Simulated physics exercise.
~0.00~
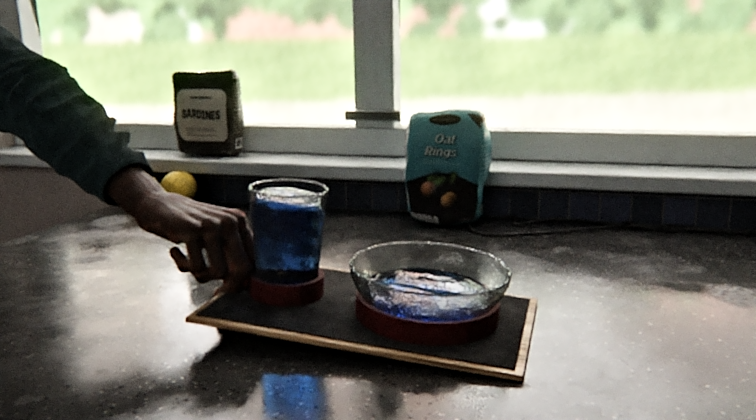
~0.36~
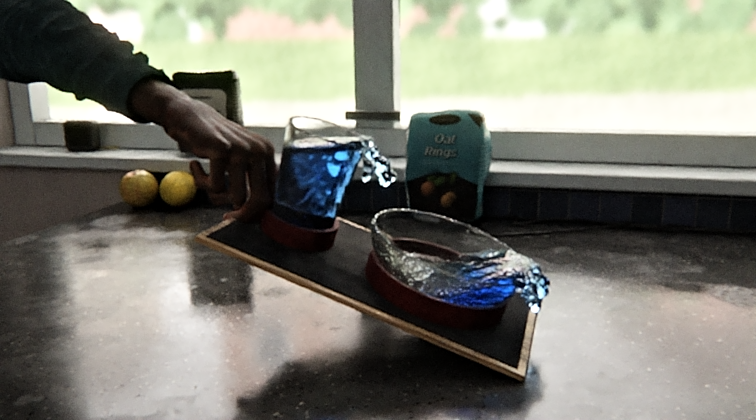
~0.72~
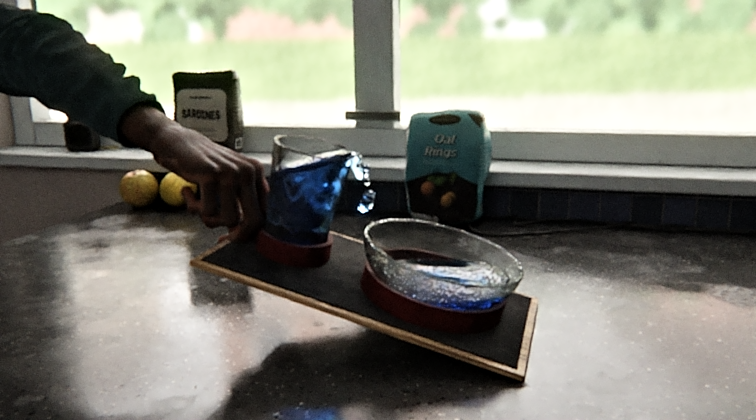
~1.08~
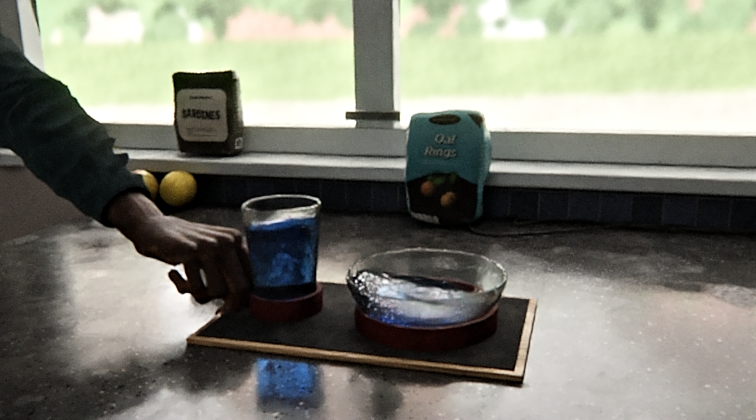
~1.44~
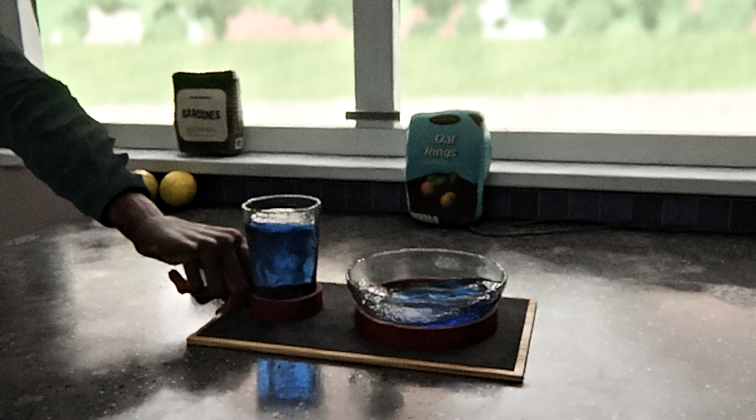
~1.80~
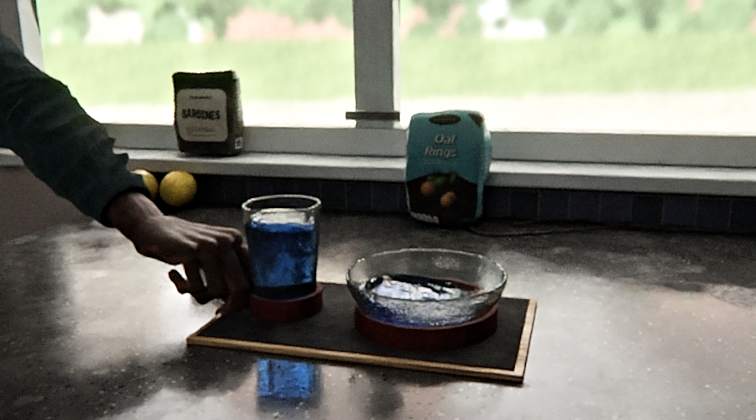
We see a hand tilt up the left end of a tray holding a tumbler and a round glass bowl of blue water, so that water splashes over both rims, then lower it flat, where the water settles with the hand still beside the tumbler.
